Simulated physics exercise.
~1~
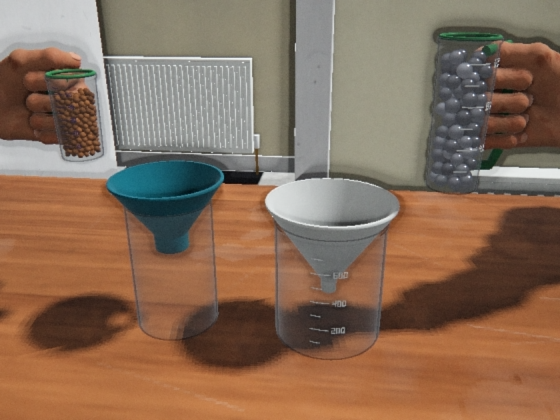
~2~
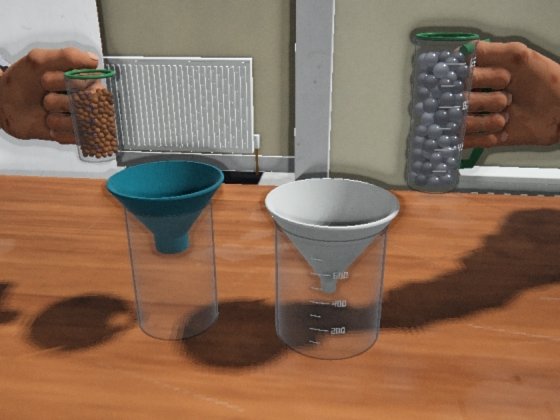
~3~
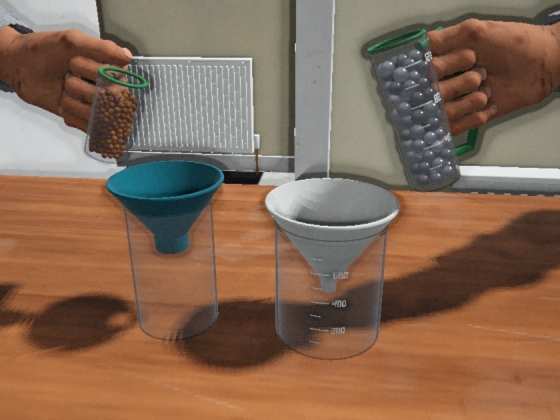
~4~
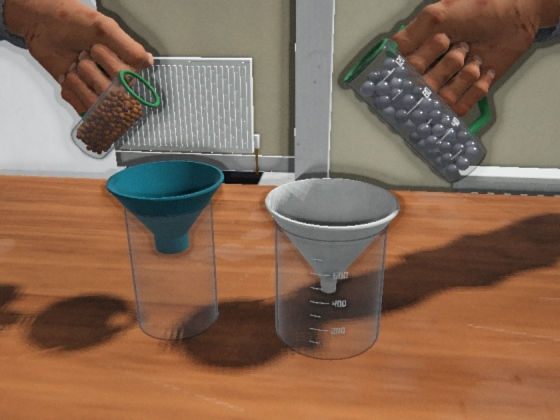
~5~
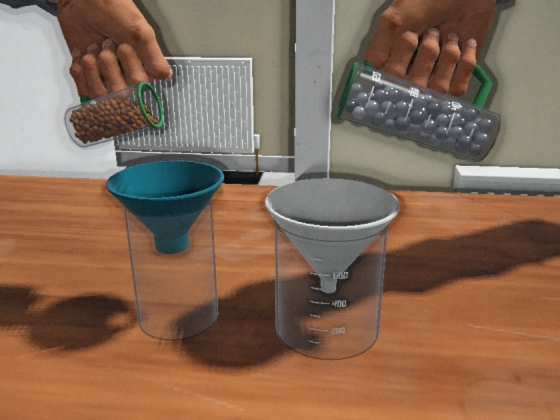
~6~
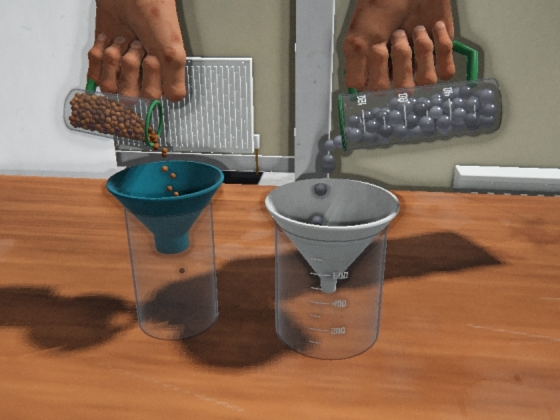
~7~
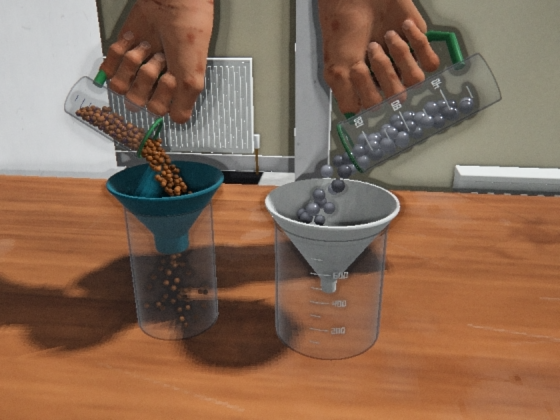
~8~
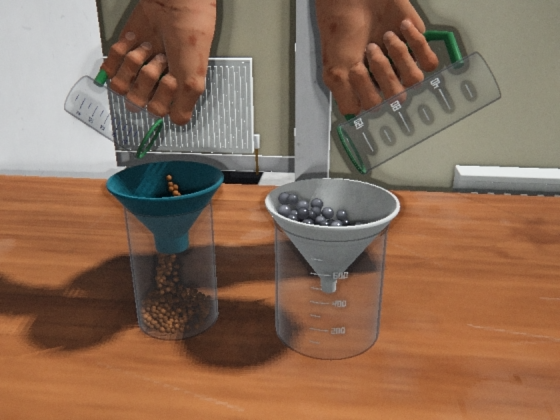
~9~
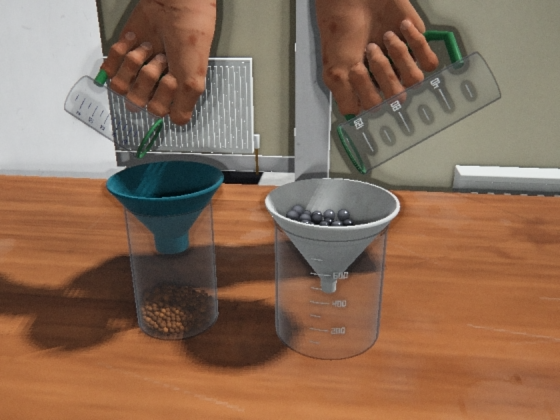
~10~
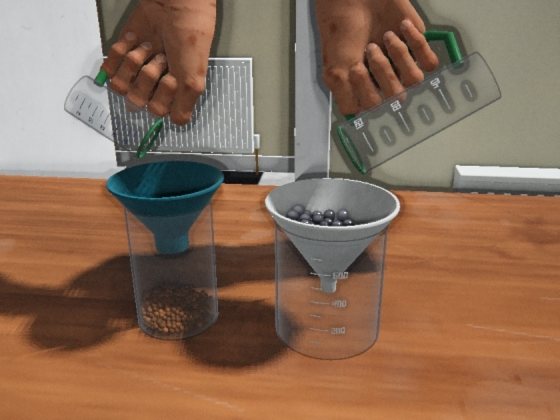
Two hands tipped cups of small balls over funnels set in clear jars; the little orange-brown ones on the left ran through the teal funnel into its jar, while the bigger gray ones on the right all stayed stuck in the pale funnel.
